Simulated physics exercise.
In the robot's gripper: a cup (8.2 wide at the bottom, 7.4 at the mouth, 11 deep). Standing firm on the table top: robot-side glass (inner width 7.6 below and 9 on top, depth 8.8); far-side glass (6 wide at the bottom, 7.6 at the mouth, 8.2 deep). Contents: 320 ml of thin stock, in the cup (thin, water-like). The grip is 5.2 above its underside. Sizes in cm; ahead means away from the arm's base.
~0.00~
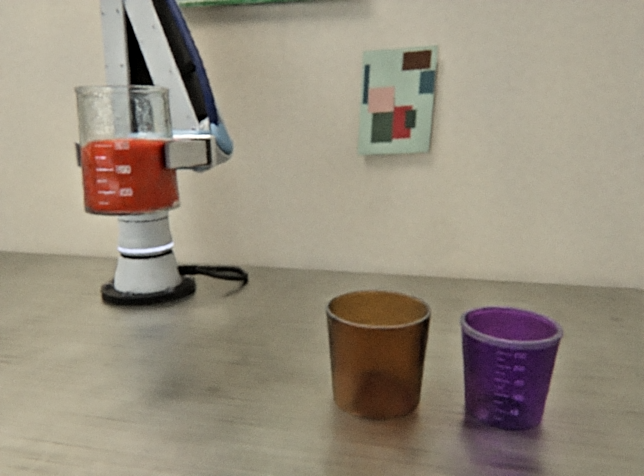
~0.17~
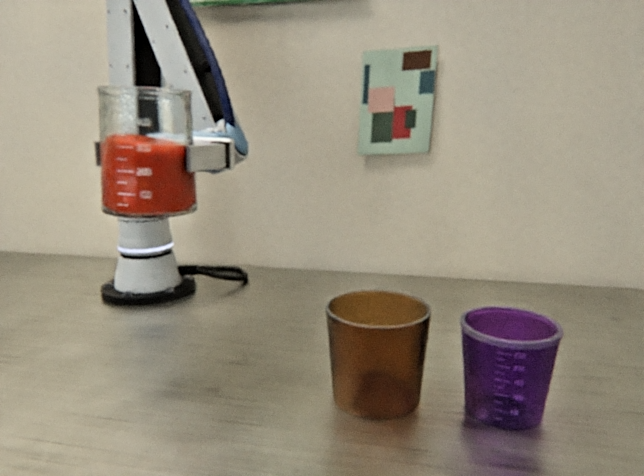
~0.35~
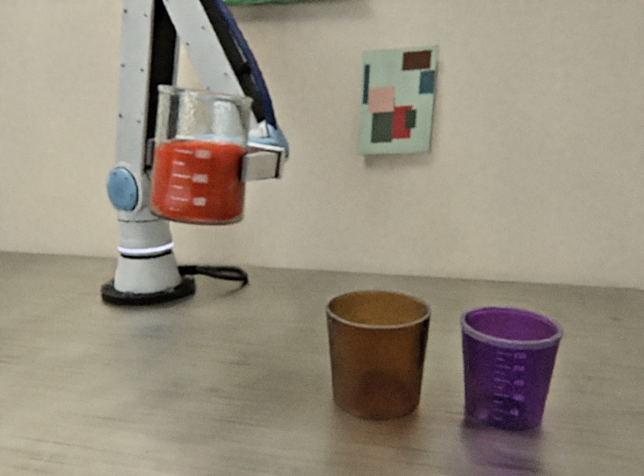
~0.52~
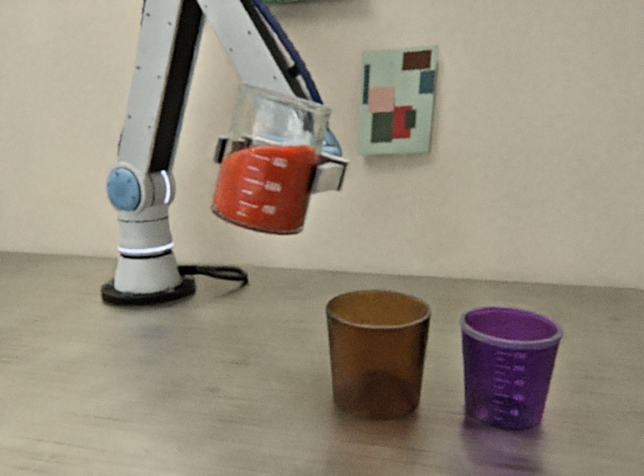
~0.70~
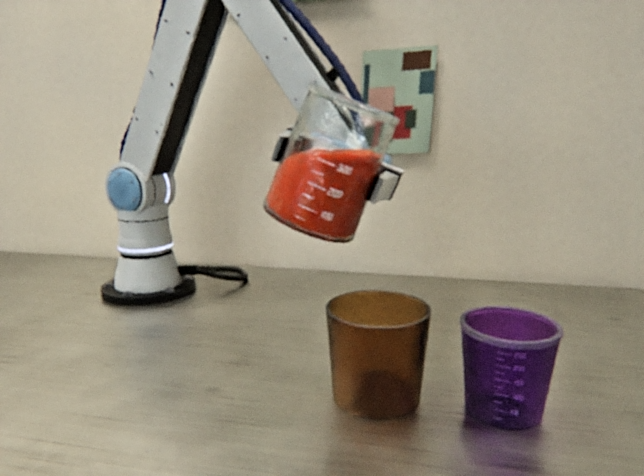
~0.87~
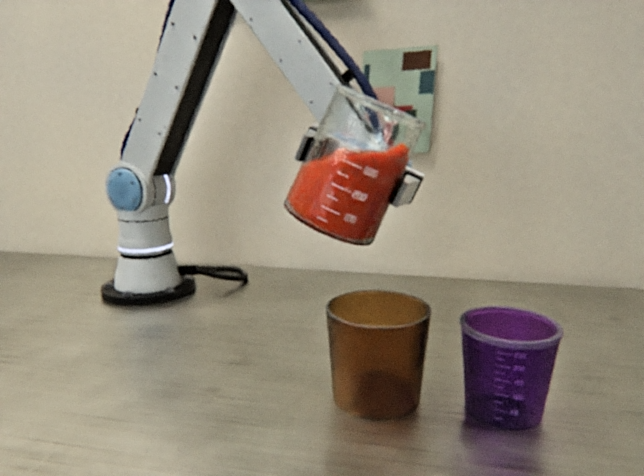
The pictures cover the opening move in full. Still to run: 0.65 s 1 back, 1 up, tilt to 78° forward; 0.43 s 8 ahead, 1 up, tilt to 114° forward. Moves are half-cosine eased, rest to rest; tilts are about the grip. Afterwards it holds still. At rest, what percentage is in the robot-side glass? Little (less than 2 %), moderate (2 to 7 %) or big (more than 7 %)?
In the robot-side glass the share is little, less than 2 %.
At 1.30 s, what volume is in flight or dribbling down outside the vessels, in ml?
Some 0 ml.
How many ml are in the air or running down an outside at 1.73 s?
Some 20 ml.
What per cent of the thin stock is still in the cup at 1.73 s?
Near 70 %.
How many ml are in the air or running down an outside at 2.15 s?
About 30 ml.
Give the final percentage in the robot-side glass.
Some 0 per cent.
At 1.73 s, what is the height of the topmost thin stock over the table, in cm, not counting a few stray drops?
About 24 cm.
After 1.30 s, tilted 64° forward, liquid up to 24 above the table; 315 ml in the cup.
After 1.73 s, tilted 96° forward, liquid up to 24 above the table; 225 ml in the cup, 65 ml in the far-side glass, 10 ml on the table or floor, 20 ml in the air or running down outside.
After 2.15 s, tilted 114° forward, liquid up to 24 above the table; 200 ml on the table or floor, 85 ml in the far-side glass, 30 ml in the air or running down outside.
After 2.95 s, tilted 114° forward, liquid up to 3 above the table; 235 ml on the table or floor, 85 ml in the far-side glass.
In the end, 235 ml on the table or floor, 85 ml in the far-side glass. That is 0 % in the robot-side glass.
